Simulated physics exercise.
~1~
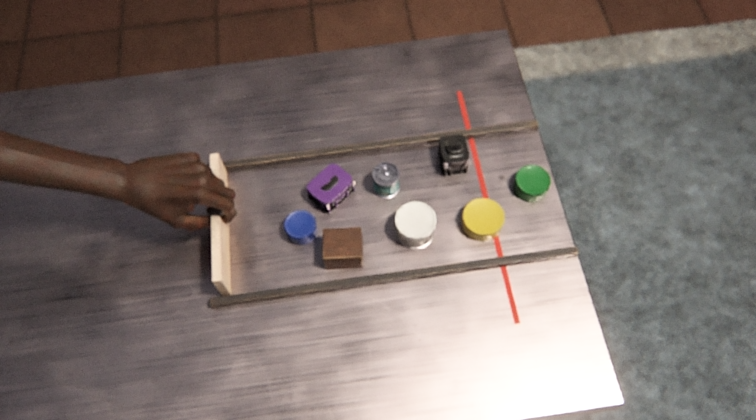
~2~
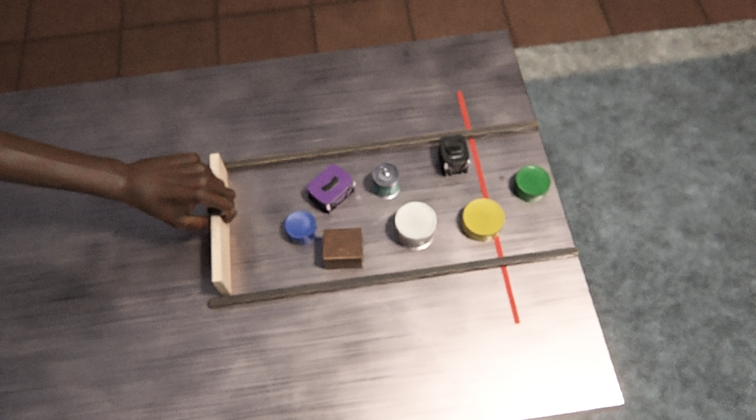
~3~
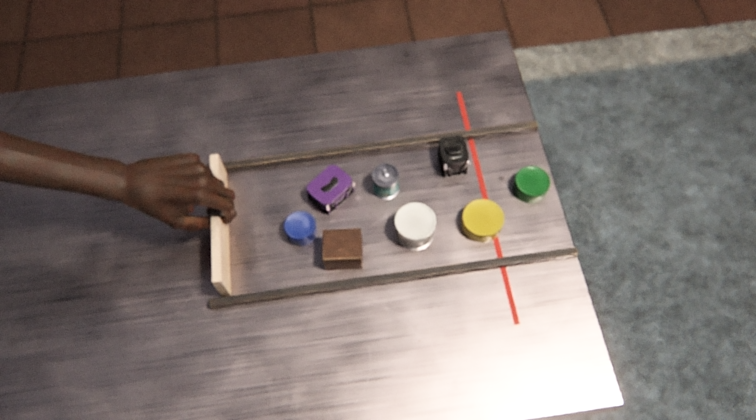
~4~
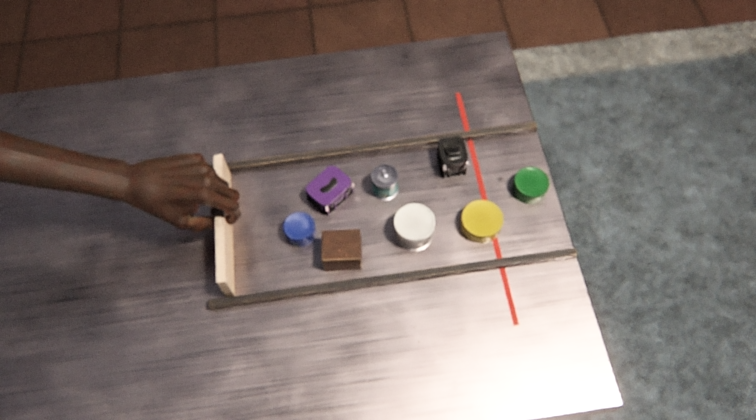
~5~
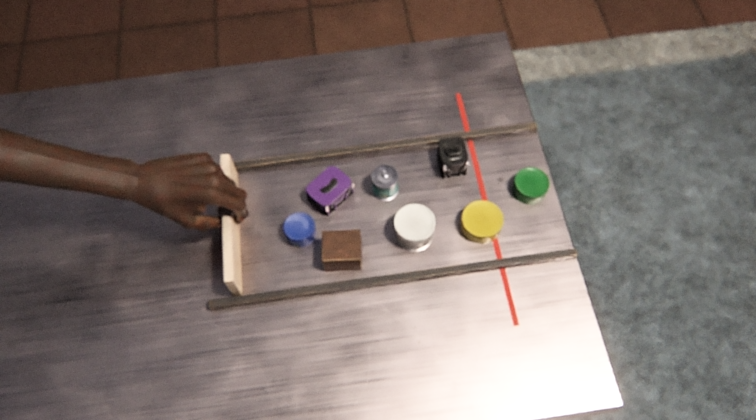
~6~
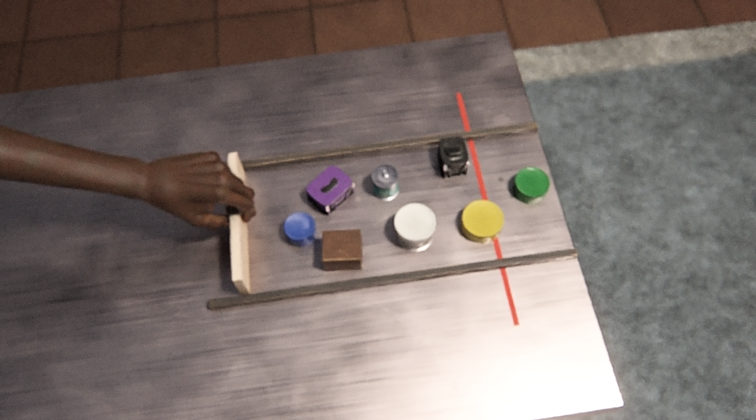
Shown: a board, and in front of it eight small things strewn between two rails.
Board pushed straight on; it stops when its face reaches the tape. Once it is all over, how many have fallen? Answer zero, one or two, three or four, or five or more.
When it is over, one or two have fallen.
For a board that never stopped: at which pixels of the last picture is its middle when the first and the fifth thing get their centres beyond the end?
(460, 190) and (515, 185).
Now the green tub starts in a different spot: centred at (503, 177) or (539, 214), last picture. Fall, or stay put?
Try one: It is still there. Try two: It ends up off.
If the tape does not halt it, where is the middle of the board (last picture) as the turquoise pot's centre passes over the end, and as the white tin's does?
The turquoise pot puts it at (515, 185), the white tin at (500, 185).
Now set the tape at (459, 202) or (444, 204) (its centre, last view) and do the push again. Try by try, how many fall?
Floor count: 0; 0.
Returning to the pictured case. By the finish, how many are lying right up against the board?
Number: 3.
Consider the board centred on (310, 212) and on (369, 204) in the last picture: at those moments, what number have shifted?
The count is 2 at the first point and 5 at the second.
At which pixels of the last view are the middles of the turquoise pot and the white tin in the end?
The turquoise pot finishes at (523, 164); the white tin finishes at (549, 211).
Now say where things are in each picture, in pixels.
Green tub (532, 184); yellow tub (483, 220); black case (453, 155); board (220, 223); tape (486, 196), in the first frame.
Yellow tub (483, 220); blue tub (301, 228), in the second frame.
Black case (453, 156); brown block (343, 249), in the third frame.
Green tub (530, 186); turquoise pot (385, 182), in the fourth frame.
Yellow tub (482, 222); white tin (414, 228), in the fifth frame.
Green tub (531, 186); yellow tub (482, 222); black case (453, 157); board (239, 222); tape (485, 198), in the sixth frame.
Early on, none off yet; green tub at rest near (531, 186); yellow tub at rest near (482, 222); black case at rest near (453, 157).
A while later, none off yet; green tub at rest near (531, 186); yellow tub travelled a little near (506, 218); black case moving near (460, 155).
Finally, the number that fall off is one or two; lost, yellow tub.
